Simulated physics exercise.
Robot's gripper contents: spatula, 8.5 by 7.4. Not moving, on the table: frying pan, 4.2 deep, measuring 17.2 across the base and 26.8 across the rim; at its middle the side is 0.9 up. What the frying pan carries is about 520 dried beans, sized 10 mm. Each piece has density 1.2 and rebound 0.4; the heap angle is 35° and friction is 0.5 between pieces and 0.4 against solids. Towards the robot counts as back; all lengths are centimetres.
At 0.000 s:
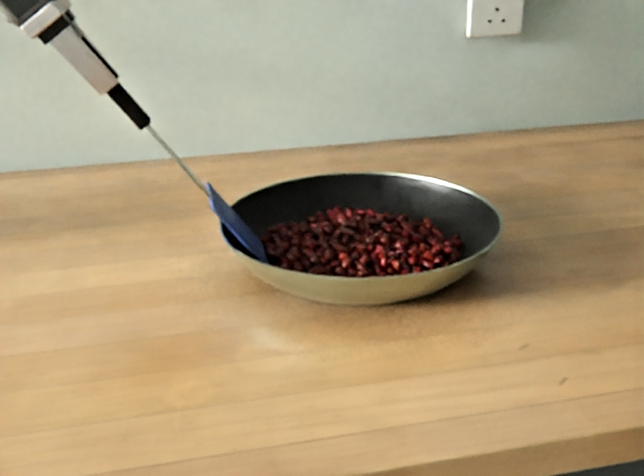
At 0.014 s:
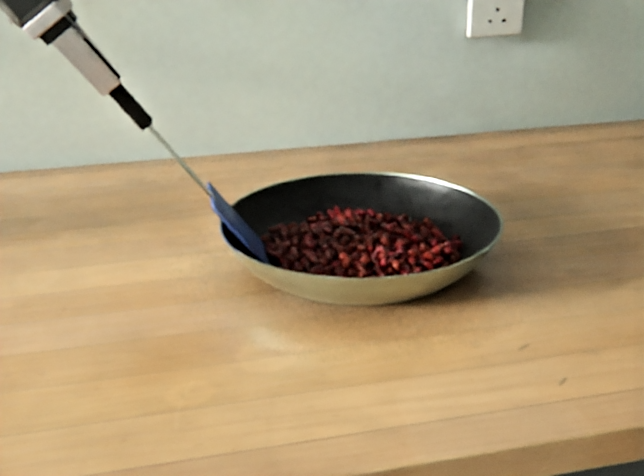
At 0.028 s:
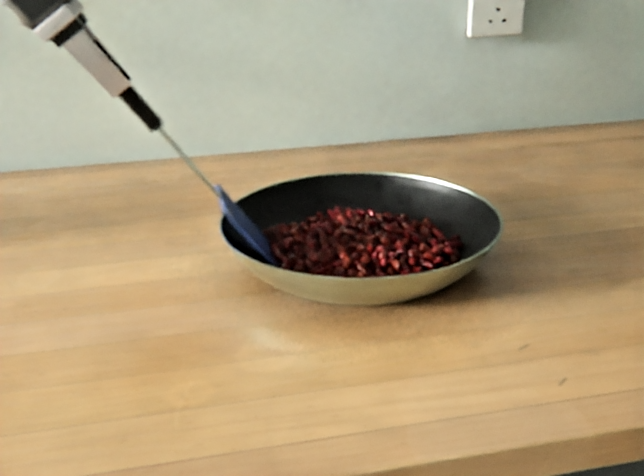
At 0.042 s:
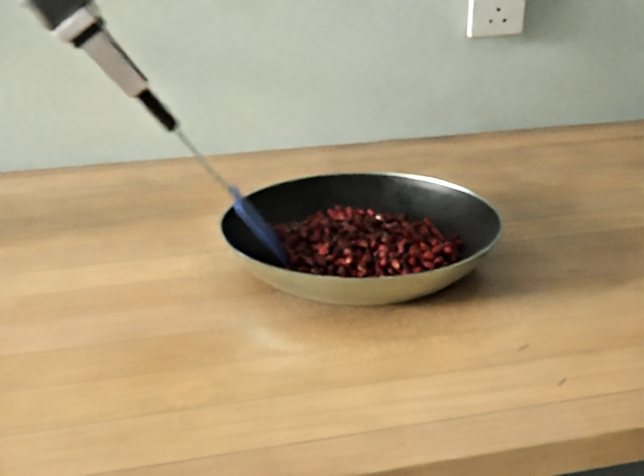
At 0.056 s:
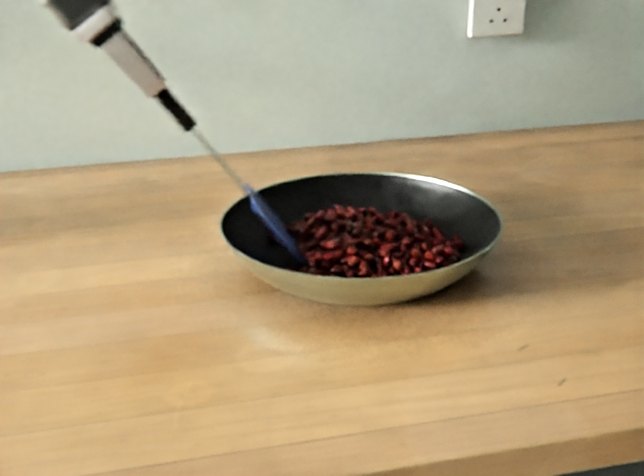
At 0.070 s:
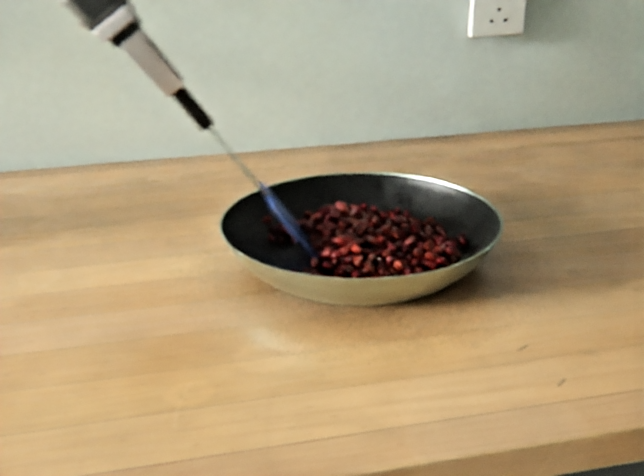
Robot arm holding a blue spatula, sliding it rightward through dark red beans in a frying pan on a wooden table.
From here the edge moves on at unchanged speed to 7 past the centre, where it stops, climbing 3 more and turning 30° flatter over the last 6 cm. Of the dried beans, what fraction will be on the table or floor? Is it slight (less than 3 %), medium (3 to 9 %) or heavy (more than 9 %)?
Medium.
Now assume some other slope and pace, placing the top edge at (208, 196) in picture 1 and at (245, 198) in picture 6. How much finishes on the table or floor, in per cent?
Some 0 percent ends up on the table or floor.
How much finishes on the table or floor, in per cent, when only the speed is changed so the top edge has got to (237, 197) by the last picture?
0 %.
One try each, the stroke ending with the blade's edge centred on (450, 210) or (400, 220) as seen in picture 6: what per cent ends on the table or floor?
About 15 and 0 per cent.
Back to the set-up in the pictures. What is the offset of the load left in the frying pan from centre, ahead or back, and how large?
I'd say close to 4.5 cm toward the front.
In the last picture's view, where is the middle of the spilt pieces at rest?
Resting centre: About (570, 224).
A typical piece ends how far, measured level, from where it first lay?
It works out to roughly 4 cm.
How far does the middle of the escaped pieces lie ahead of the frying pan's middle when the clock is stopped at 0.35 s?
It comes to near 20 cm ahead of the middle.
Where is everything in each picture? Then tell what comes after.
The first frame shows spatula top edge at (209, 195), sloping 55°; upper third of the load around (358, 241), from x 265 to 460, top at y 210; 517 in the frying pan.
The second frame shows spatula top edge at (211, 195), sloping 55°; upper third of the load around (358, 241), from x 265 to 460, top at y 210.
The third frame shows spatula top edge at (220, 197), sloping 55°; upper third of the load around (356, 242), from x 265 to 460, top at y 210.
The fourth frame shows spatula top edge at (235, 197), sloping 55°; upper third of the load around (349, 240), from x 265 to 460, top at y 210.
The fifth frame shows spatula top edge at (251, 196), sloping 55°; upper third of the load around (351, 237), from x 265 to 460, top at y 210.
The sixth frame shows spatula top edge at (267, 195), sloping 55°; upper third of the load around (356, 234), from x 270 to 465, top at y 205; 517 in the frying pan.
By 0.10 s, sloping 55°, highest piece 5 above the table; 517 in the frying pan.
By 0.14 s, sloping 45°, highest piece 5 above the table; 517 in the frying pan.
By 0.35 s, sloping 25°, highest piece 5 above the table; 488 in the frying pan, 27 on the table or floor, 2 on the blade or in flight.
By 1.40 s, sloping 25°, highest piece 5 above the table; 487 in the frying pan, 30 on the table or floor.
Final count, 487 in the frying pan, 30 on the table or floor. That is 6 % on the table or floor.
